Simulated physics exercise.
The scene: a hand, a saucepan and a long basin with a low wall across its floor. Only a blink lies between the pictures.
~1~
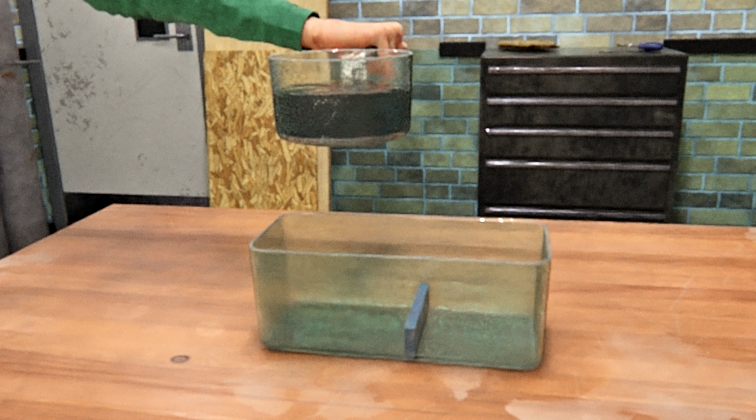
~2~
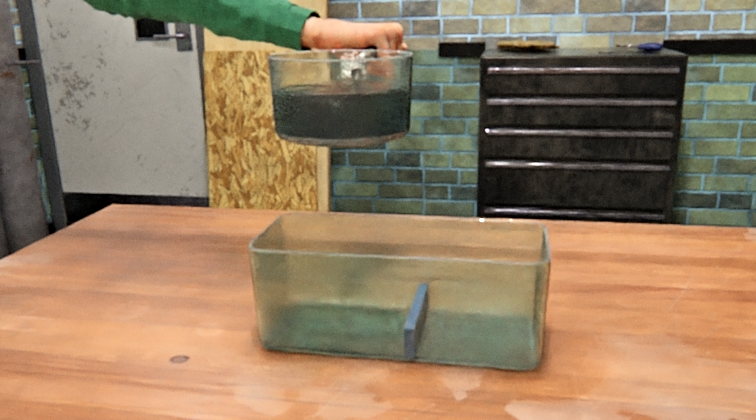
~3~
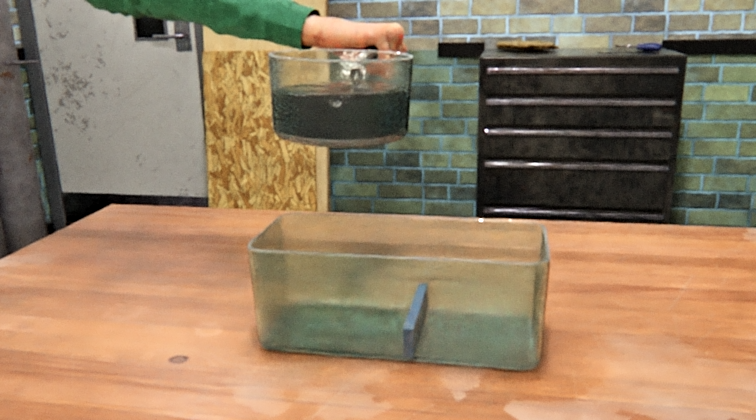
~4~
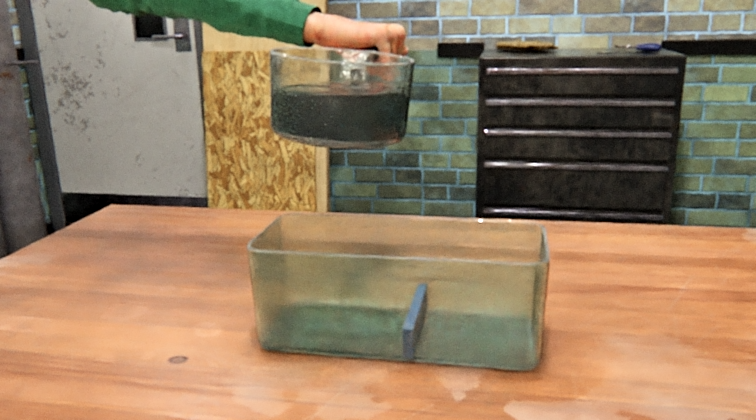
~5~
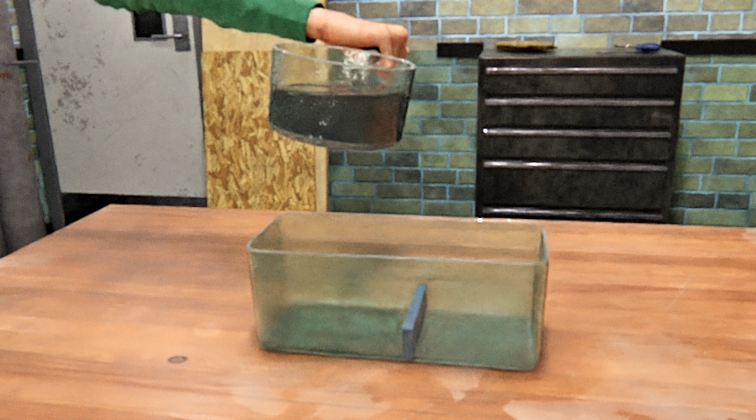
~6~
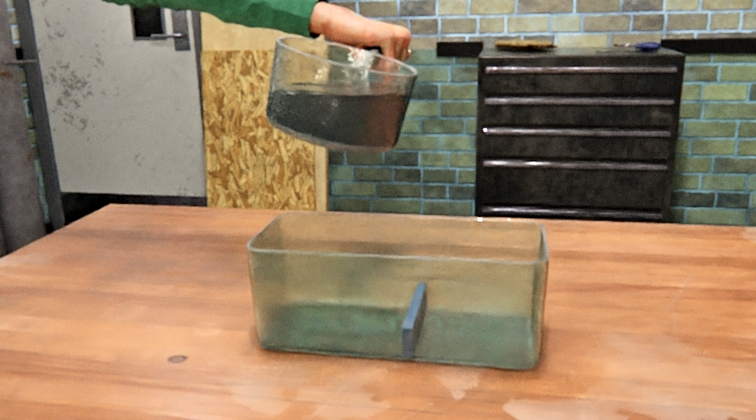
A hand holds a clear saucepan of dark liquid above a long basin, gradually tilting it right.
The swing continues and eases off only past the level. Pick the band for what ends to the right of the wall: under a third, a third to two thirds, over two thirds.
In the end more than two thirds is right of the wall.
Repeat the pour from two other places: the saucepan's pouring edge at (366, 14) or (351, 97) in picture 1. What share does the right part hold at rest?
About 60 and 25 per cent.
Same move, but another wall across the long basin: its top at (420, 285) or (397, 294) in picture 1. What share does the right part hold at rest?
In turn 95 and 95 in a hundred.
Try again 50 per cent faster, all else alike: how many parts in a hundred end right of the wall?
Near 75 %.
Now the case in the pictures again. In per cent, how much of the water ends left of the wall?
Some 20 per cent.
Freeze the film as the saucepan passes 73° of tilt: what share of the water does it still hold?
About 65 per cent.
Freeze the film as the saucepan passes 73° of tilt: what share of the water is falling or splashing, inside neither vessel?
Near 30 %.
A moment on, the saucepan is tipped part way and 66 per cent is still to pour, 0 is left of the wall and 3 right of it.
Next, the saucepan is tipped right over and 15 per cent is still to pour, 4 is left of the wall and 67 right of it.
Then the saucepan is tipped right over and 1 per cent is still to pour, 11 is left of the wall and 84 right of it.
Later the saucepan is tipped right over and 0 per cent is still to pour, 15 is left of the wall and 84 right of it.
Finally, 19 per cent lies left of the wall, 80 right of it and 1 outside.
